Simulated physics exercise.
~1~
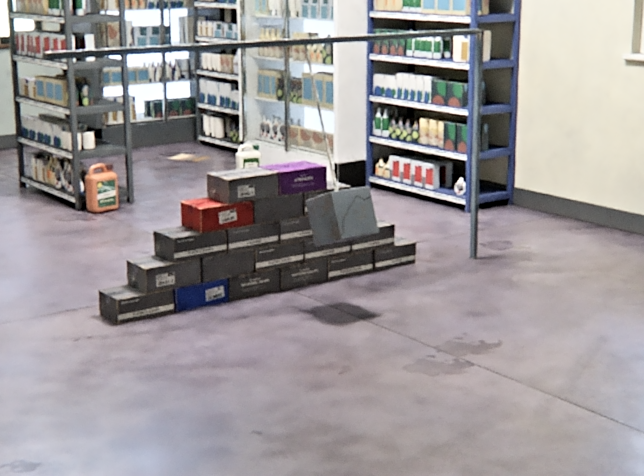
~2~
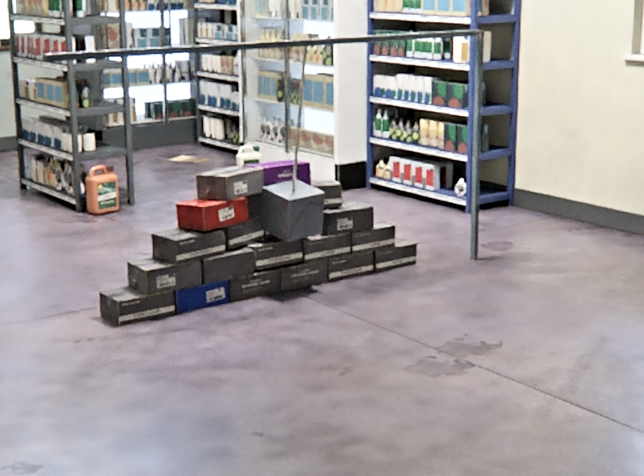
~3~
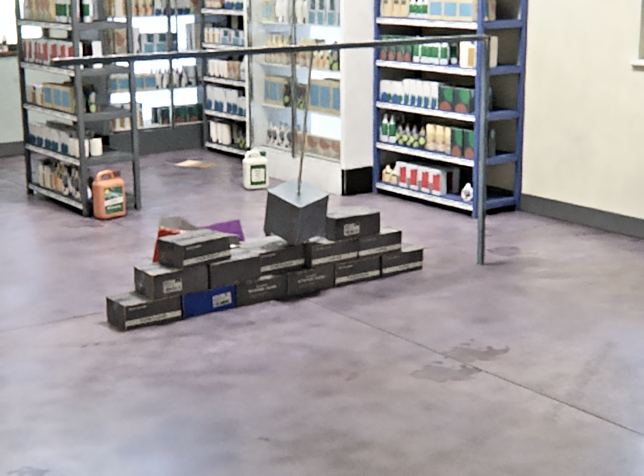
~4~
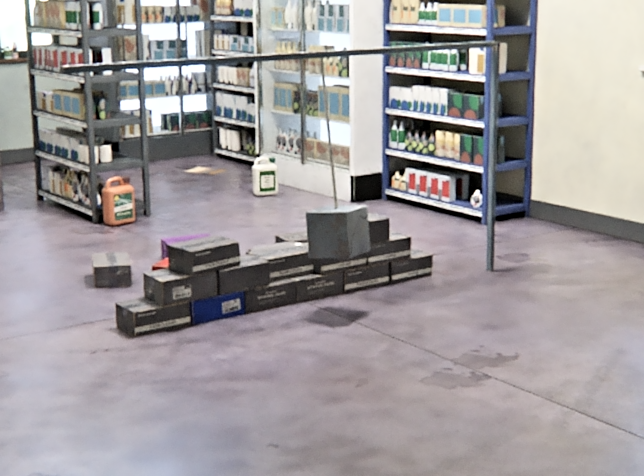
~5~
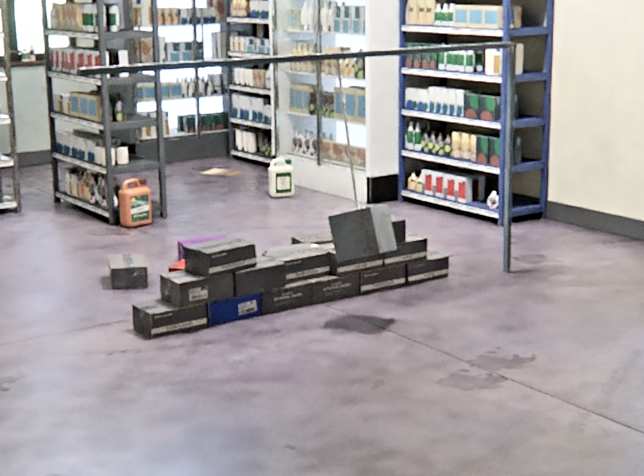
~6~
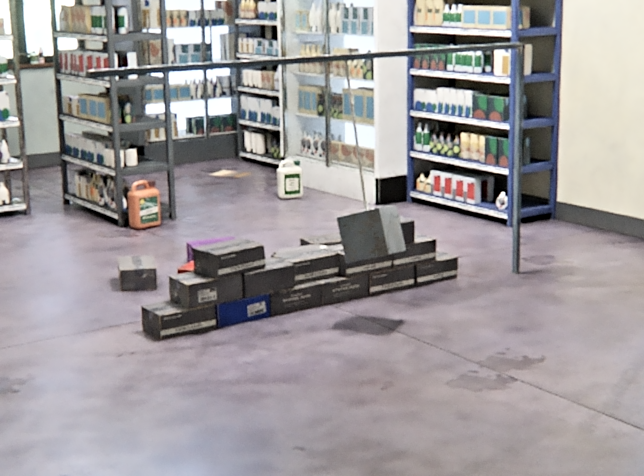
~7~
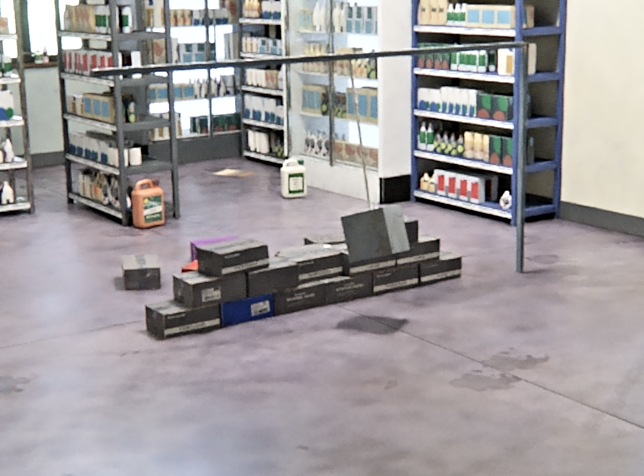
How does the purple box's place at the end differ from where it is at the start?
At the start it sits on the top row of the stack, in plain view. By the end it lies down behind the left part of the lowered stack, with only a little of it showing.
A stepped wall of dark boxes stands on a shop floor, seen from slightly above, with filled shelves behind and a thin metal frame over it. A red box and a purple one sit near the top, and a blue one in the bottom row. A grey block hanging on a line swings in from the right and pushes into the upper boxes. The top ones tumble off behind the stack as the view drifts left, and one dark box lands apart on the left. The block swings back right, leaving a lower wall with the blue box unmoved.
